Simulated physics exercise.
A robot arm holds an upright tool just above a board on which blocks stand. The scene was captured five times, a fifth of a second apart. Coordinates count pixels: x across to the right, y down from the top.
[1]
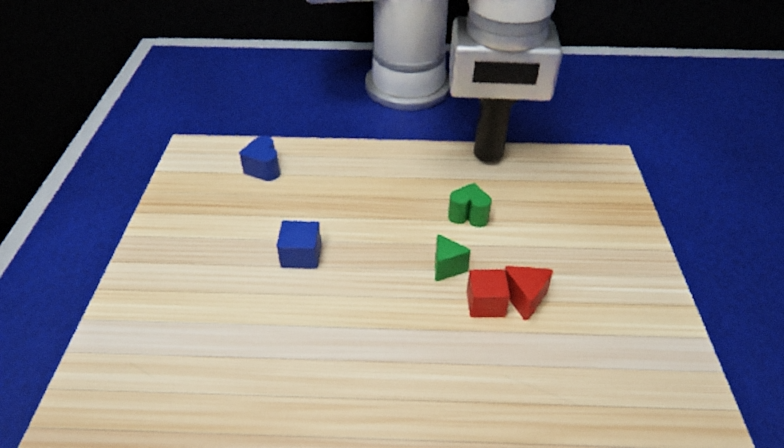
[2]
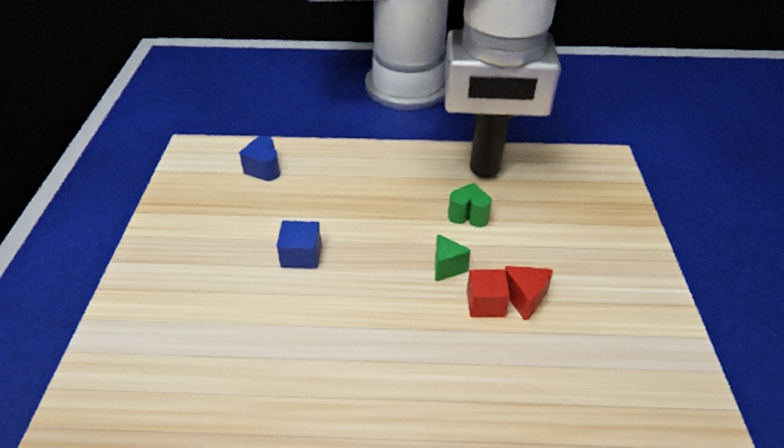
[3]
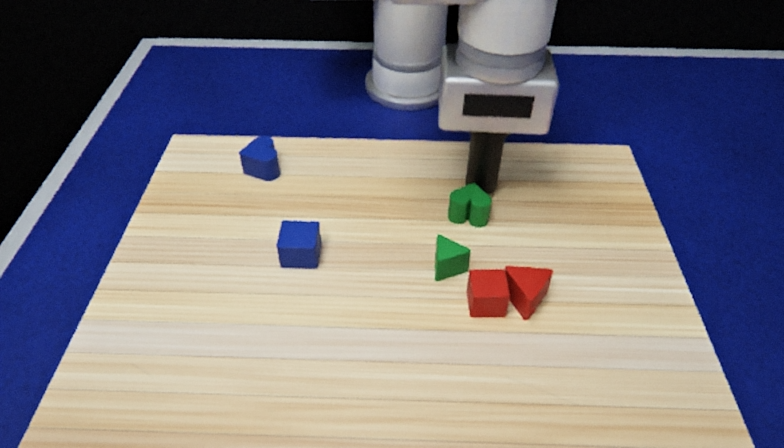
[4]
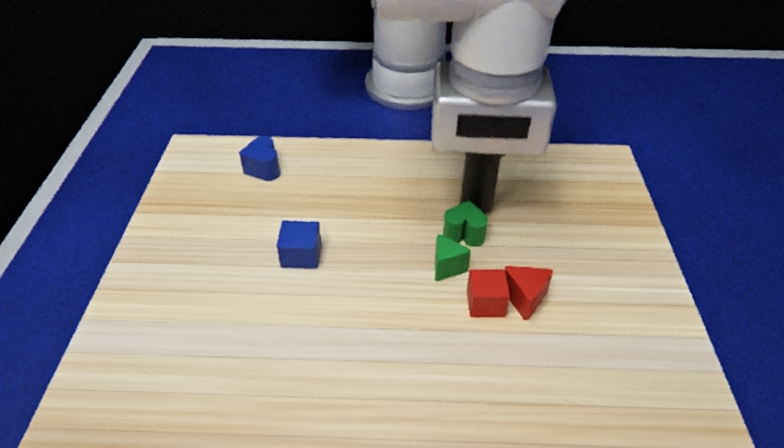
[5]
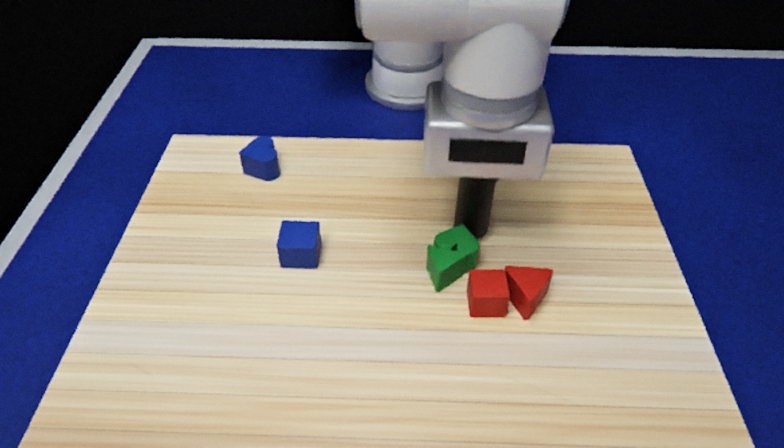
A white robot arm reaches over a pale wooden board on a blue surface, seen from above at an angle by a still camera. Two blue blocks sit to the left, while a green heart, a green triangular piece and two red blocks cluster right of centre. The arm moves its dark upright tool toward the viewer and slightly left, pushing the heart against the green triangular piece, which shifts slightly.
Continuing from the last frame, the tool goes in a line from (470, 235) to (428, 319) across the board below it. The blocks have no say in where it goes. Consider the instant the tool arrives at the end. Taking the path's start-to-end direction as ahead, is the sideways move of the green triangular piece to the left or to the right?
Goes left.
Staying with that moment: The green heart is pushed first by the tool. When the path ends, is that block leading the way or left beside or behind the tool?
Kept ahead.
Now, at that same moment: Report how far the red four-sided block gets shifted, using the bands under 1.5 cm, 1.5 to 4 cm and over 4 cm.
Its final spot will lie within 1.5 cm of the current one.
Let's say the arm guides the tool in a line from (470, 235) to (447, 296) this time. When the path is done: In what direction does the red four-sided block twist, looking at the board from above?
It twists against the clock when seen from above.
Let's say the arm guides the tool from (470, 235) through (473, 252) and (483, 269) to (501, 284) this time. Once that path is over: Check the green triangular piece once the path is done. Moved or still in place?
Displaced.
The first path, step by step. One third of the way, tool (457, 254); green triangular piece (431, 287); green heart (444, 267).
Two thirds of the way, tool (442, 282); green triangular piece (418, 322); green heart (430, 298).
At the end, tool (428, 312); green triangular piece (410, 359), turned 15° anticlockwise; green heart (418, 332), turned 15° anticlockwise; red four-sided block in place.
